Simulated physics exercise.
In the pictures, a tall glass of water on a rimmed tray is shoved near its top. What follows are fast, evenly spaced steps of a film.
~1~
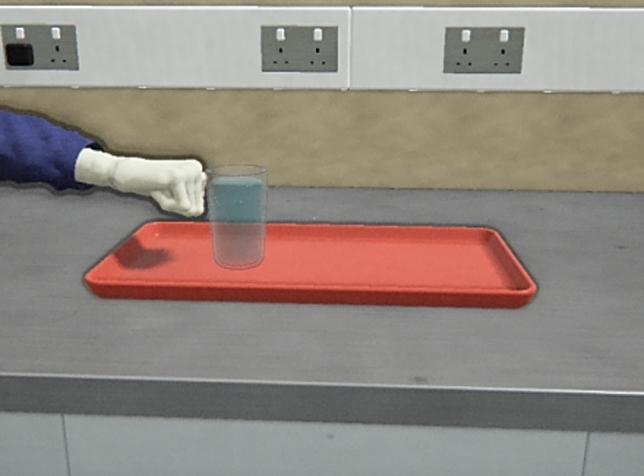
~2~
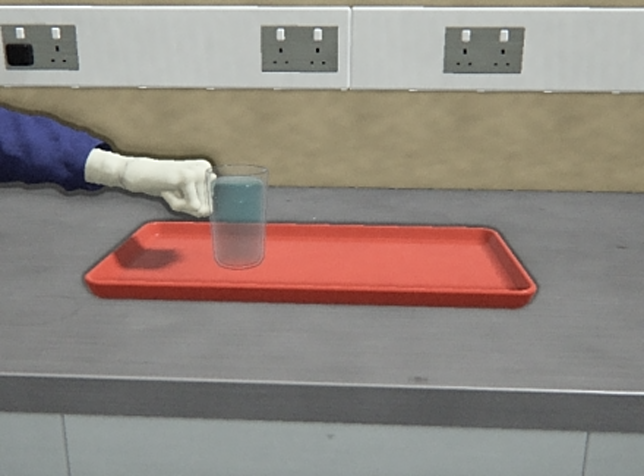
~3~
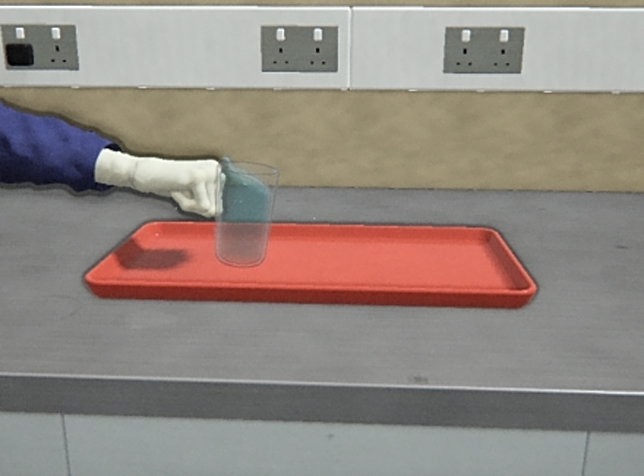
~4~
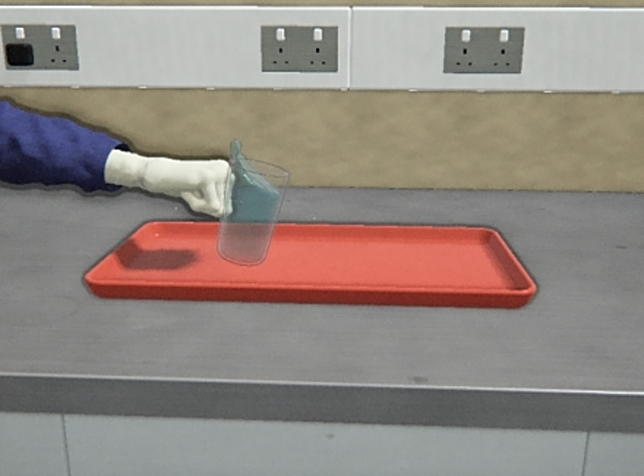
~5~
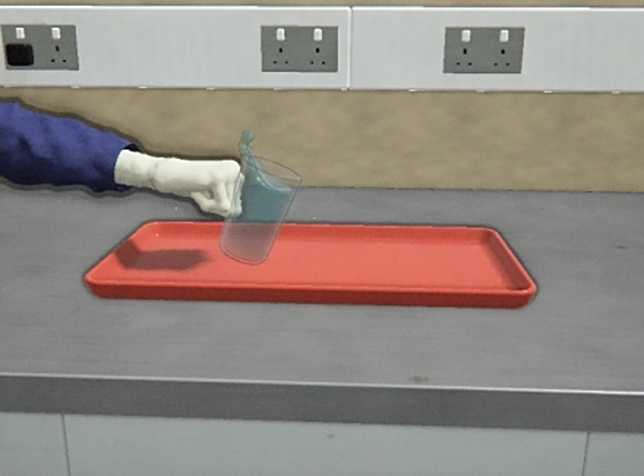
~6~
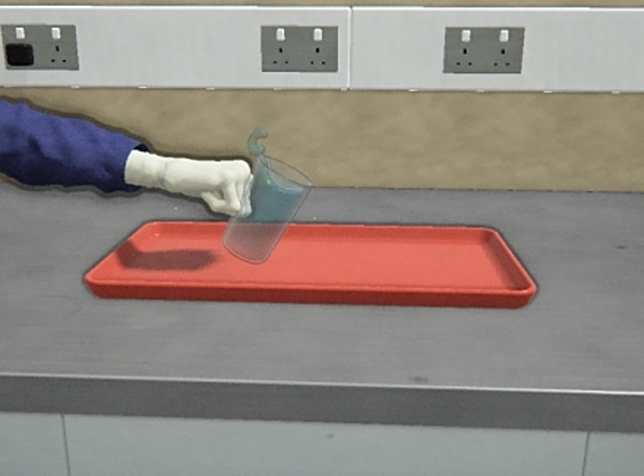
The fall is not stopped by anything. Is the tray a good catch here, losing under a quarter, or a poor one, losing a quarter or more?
The tray is going to save under three quarters.
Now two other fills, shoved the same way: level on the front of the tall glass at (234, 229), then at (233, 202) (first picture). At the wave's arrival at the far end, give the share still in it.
45 % and 45 %.
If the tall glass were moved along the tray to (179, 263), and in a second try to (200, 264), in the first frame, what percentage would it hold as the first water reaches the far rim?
Around 35 percent in the first try, around 35 percent in the second.
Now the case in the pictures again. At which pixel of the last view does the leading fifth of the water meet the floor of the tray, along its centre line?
(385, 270).
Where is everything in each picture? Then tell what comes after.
It leans 0°; its right rim is at (266, 172); the water meets the walls at (211, 180) and (265, 181); the tray's far rim is at (512, 257); the tray is clear ahead, in the first picture.
It leans 0°; its right rim is at (266, 172); the water meets the walls at (211, 180) and (264, 180), in the second picture.
It leans 7°; its right rim is at (277, 174); the water meets the walls at (226, 164) and (266, 182); 1 per cent is over the edge, in the third picture.
It leans 13°; its right rim is at (289, 176); the water meets the walls at (233, 160) and (282, 191); 2 per cent is over the edge, in the fourth picture.
It leans 21°; its right rim is at (300, 181); the water meets the walls at (241, 184) and (293, 189); 3 per cent is over the edge, in the fifth picture.
It leans 28°; its right rim is at (311, 186); the water meets the walls at (244, 194) and (307, 189); 3 per cent is over the edge, in the sixth picture.
A moment on, the tall glass lies on its side and 88 per cent is in the glass, 0 on the tray and 12 above or beyond its rim.
Next, the tall glass lies on its side and 46 per cent is in the glass, 47 on the tray and 8 above or beyond its rim.
Then the tall glass lies on its side and 25 per cent is in the glass, 53 on the tray and 22 above or beyond its rim.
Later the tall glass lies on its side and 13 per cent is in the glass, 53 on the tray and 35 above or beyond its rim.
In the end 65 per cent is held by tray and glass, 35 is off the tray.
